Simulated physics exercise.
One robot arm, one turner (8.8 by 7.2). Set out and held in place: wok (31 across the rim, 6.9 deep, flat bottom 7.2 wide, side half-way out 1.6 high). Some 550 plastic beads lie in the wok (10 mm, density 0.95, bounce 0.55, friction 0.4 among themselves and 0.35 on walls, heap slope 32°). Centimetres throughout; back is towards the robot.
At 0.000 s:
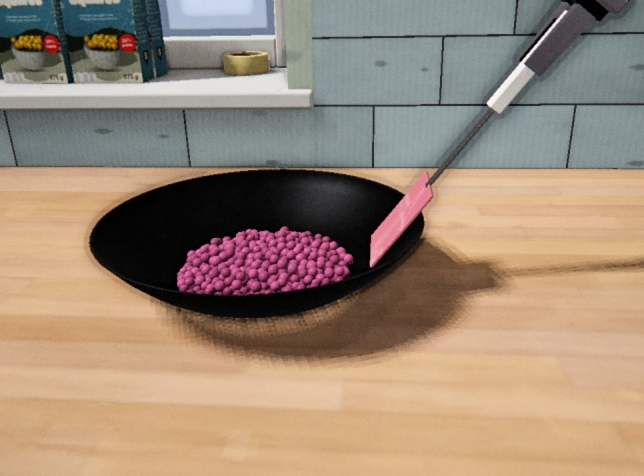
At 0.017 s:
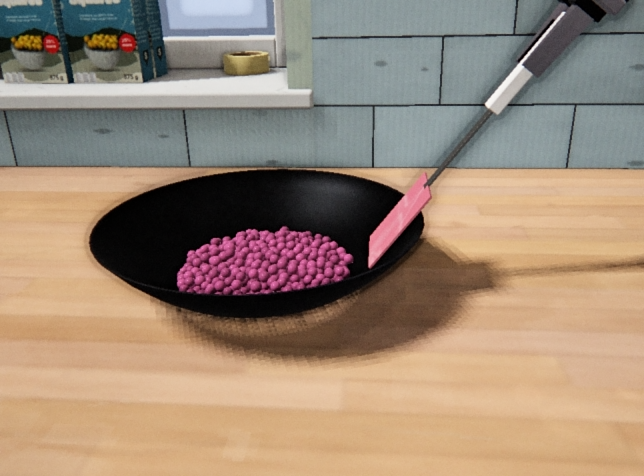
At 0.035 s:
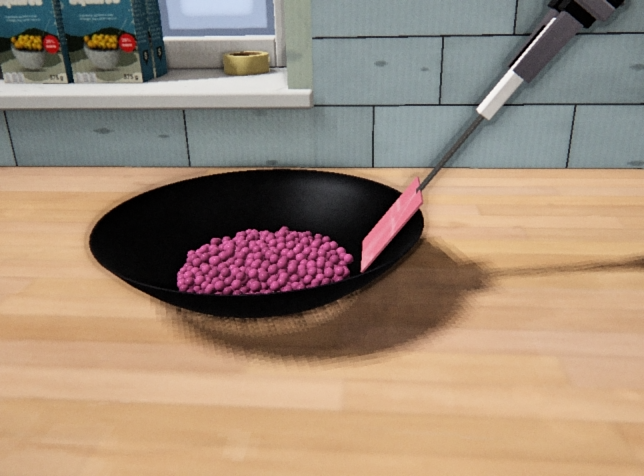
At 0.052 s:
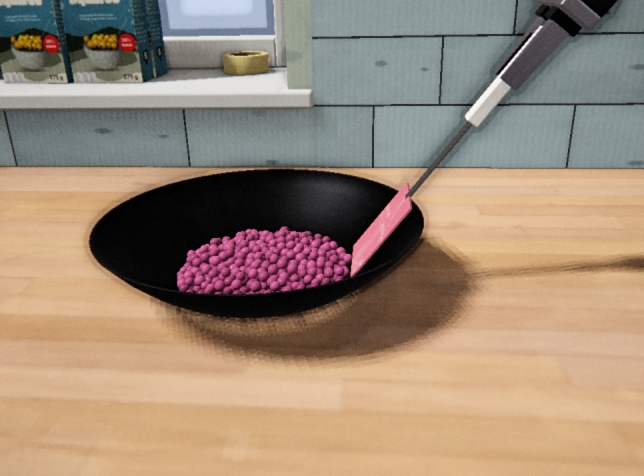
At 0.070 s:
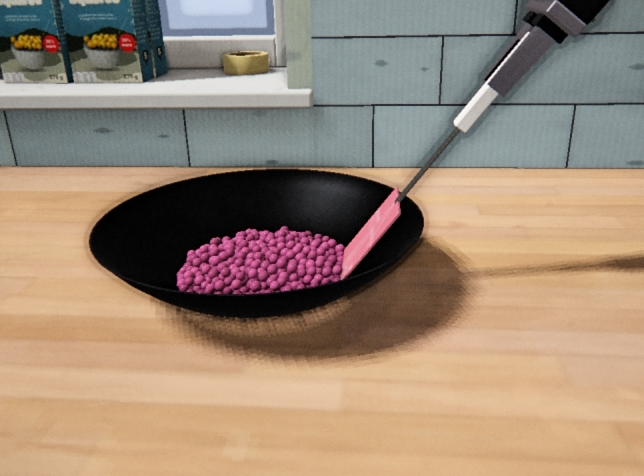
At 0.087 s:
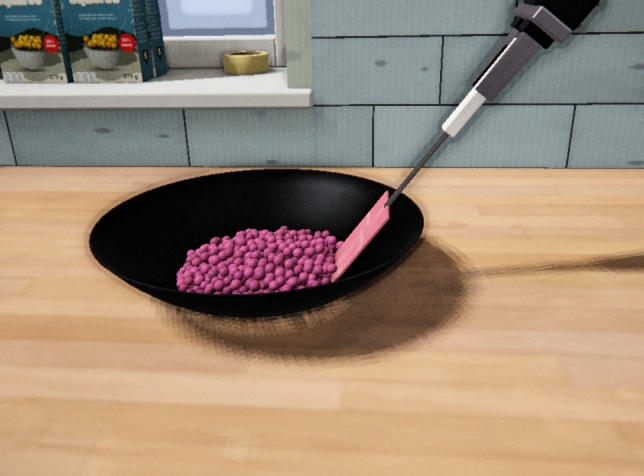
A pink turner held by a robot arm slid left and slightly down inside a black wok on a wooden counter, reaching the heap of pinkish-purple beads and pressing against its right edge.
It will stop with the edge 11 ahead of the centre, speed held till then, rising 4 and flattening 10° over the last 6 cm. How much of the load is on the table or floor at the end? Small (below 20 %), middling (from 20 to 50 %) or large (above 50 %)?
Answer: Small; below 20 % of the plastic beads finish on the table or floor.
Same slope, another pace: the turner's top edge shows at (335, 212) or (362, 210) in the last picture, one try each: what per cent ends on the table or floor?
About 35 and 25 per cent.
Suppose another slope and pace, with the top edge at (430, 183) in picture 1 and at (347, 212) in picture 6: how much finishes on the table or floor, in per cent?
Some 30 per cent.
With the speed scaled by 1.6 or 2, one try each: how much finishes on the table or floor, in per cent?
Some 25 and 30 per cent.
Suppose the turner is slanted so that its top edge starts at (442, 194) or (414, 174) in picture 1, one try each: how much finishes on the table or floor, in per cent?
About 10 and 10 per cent.
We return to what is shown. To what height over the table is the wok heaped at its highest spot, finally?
About 6.5 cm.
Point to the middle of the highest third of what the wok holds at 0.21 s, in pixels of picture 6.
Around (232, 252).
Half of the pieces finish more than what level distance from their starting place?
Roughly 4 cm.
By 0.21 s, sloping 53°, highest piece 4 above the table; 553 in the wok.
By 0.33 s, sloping 51°, highest piece 6 above the table; 553 in the wok.
By 0.59 s, sloping 43°, highest piece 8 above the table; 505 in the wok, 43 on the table or floor, 5 on the blade or in flight.
By 1.64 s, sloping 43°, highest piece 8 above the table; 505 in the wok, 48 on the table or floor.
Final count, 505 in the wok, 48 on the table or floor. That is 9 % on the table or floor.
